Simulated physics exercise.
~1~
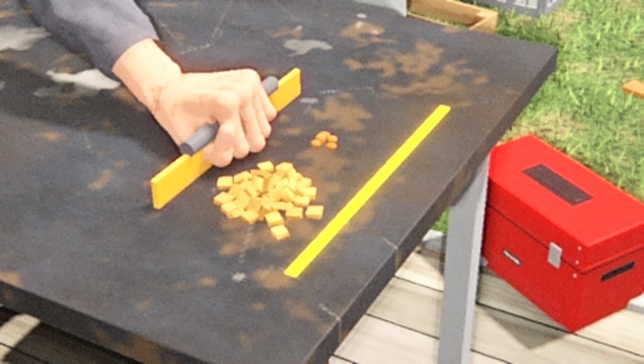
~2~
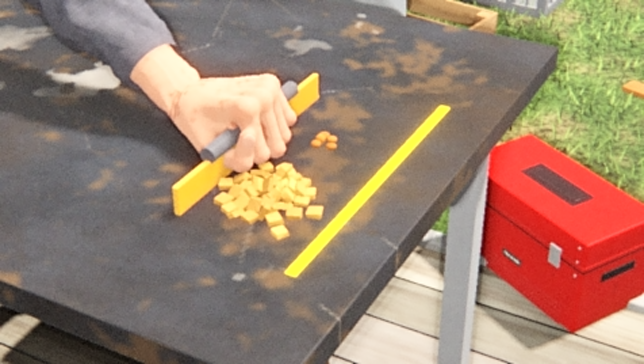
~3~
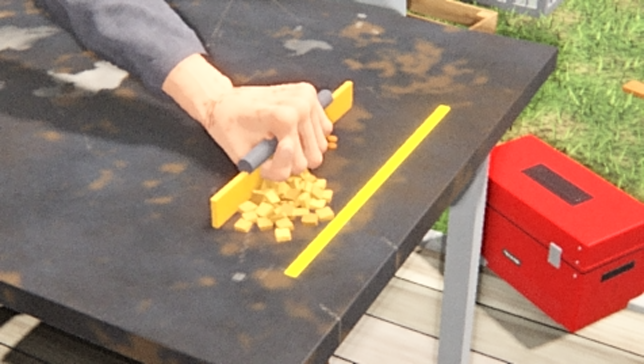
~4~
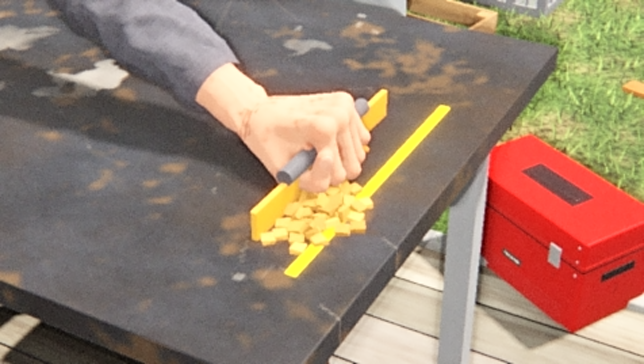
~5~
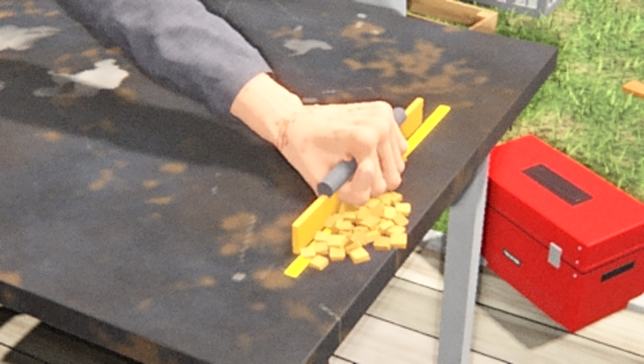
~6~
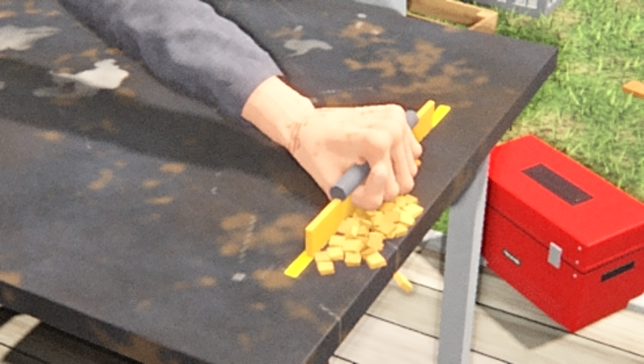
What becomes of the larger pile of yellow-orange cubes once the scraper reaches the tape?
Most of the pile stays on the table, bunched up by the edge, but a small part of it drops off.
